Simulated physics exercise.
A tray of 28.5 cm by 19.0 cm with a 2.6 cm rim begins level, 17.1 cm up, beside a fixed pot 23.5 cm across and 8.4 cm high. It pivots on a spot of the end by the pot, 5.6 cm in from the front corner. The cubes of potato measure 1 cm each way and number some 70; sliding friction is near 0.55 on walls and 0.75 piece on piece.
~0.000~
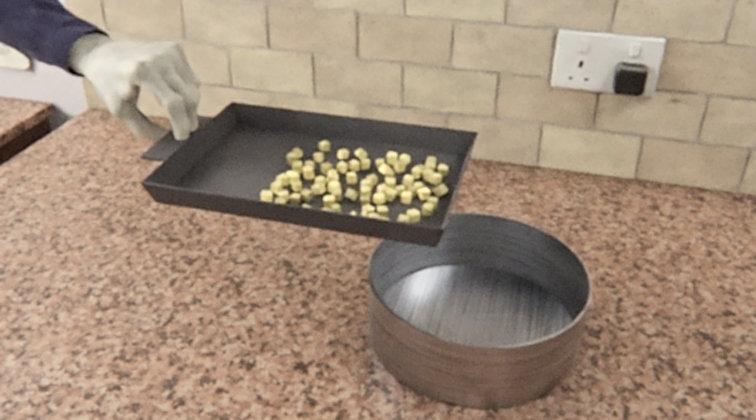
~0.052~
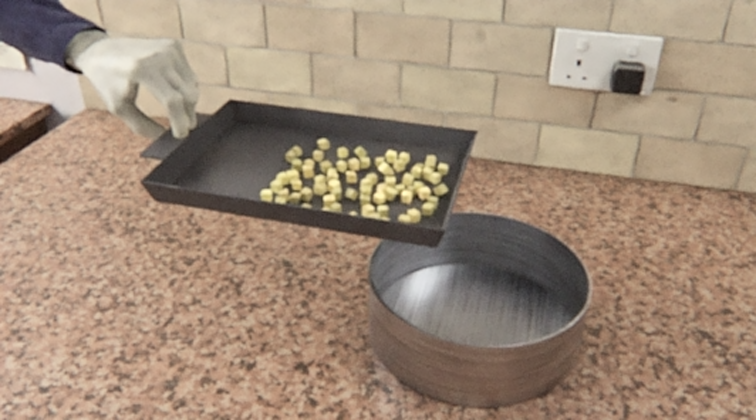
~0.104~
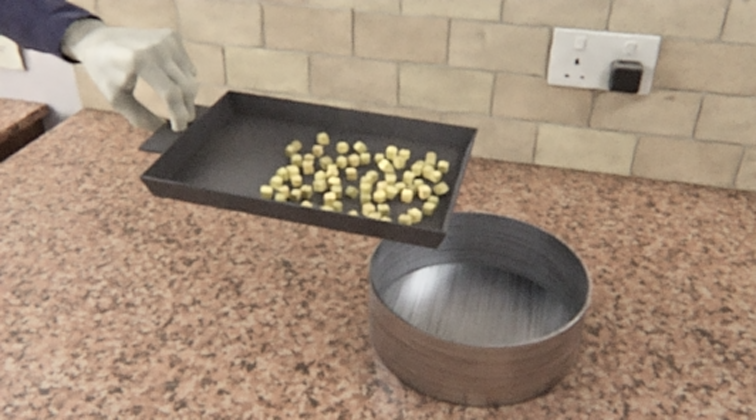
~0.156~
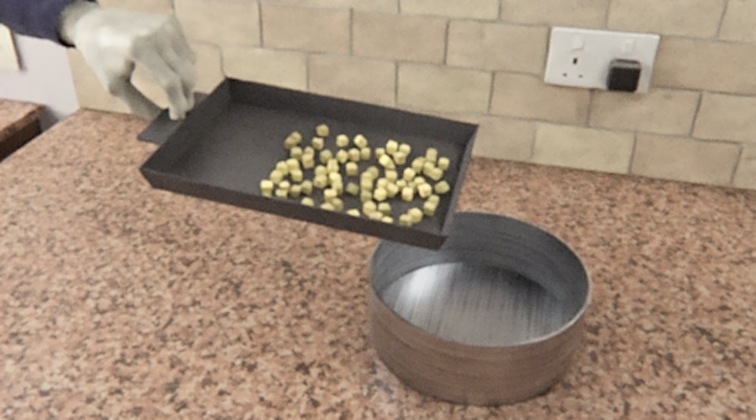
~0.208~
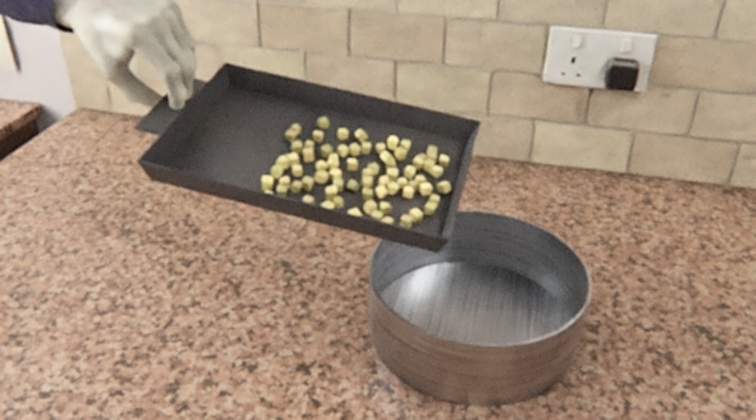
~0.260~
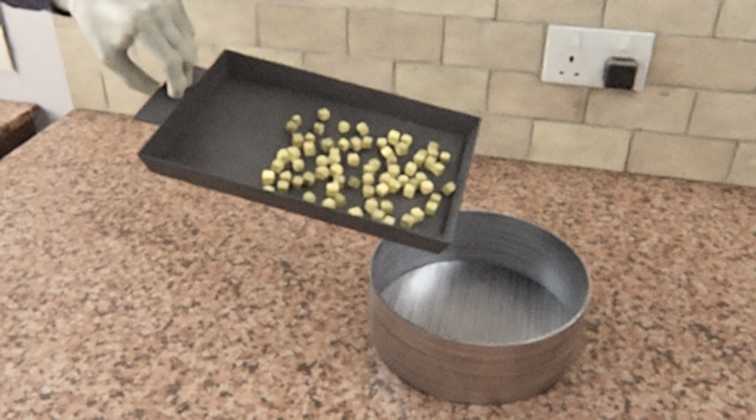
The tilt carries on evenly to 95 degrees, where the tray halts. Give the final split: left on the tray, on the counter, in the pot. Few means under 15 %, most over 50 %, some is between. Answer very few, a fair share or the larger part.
Left on the tray: Very few; on the counter: A fair share; in the pot: The larger part.
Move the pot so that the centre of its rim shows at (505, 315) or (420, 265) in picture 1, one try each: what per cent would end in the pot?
Some 100 and 80 per cent.
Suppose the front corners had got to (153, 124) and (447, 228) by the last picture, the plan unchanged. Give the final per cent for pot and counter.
Pot 100, counter 0.
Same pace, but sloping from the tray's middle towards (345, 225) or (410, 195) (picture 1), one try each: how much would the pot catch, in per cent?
About 55 and 95 per cent.
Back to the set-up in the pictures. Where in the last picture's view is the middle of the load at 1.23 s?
At about (434, 229).
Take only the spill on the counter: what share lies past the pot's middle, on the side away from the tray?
Some 50 per cent.
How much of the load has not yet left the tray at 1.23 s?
Some 80 per cent of the load.
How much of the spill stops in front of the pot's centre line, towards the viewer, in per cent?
Roughly 100 per cent.
After 0.84 s, tilt 52 degrees; the tray holds 100 %, the pot 0 %.
After 1.23 s, tilt 78 degrees; the tray holds 80 %, the pot 5 %.
After 1.70 s, tilt 95 degrees; the tray holds 20 %, the pot 35 %.
By 3.2 s all is still; tray 0 %, counter 35 %, pot 65 %.
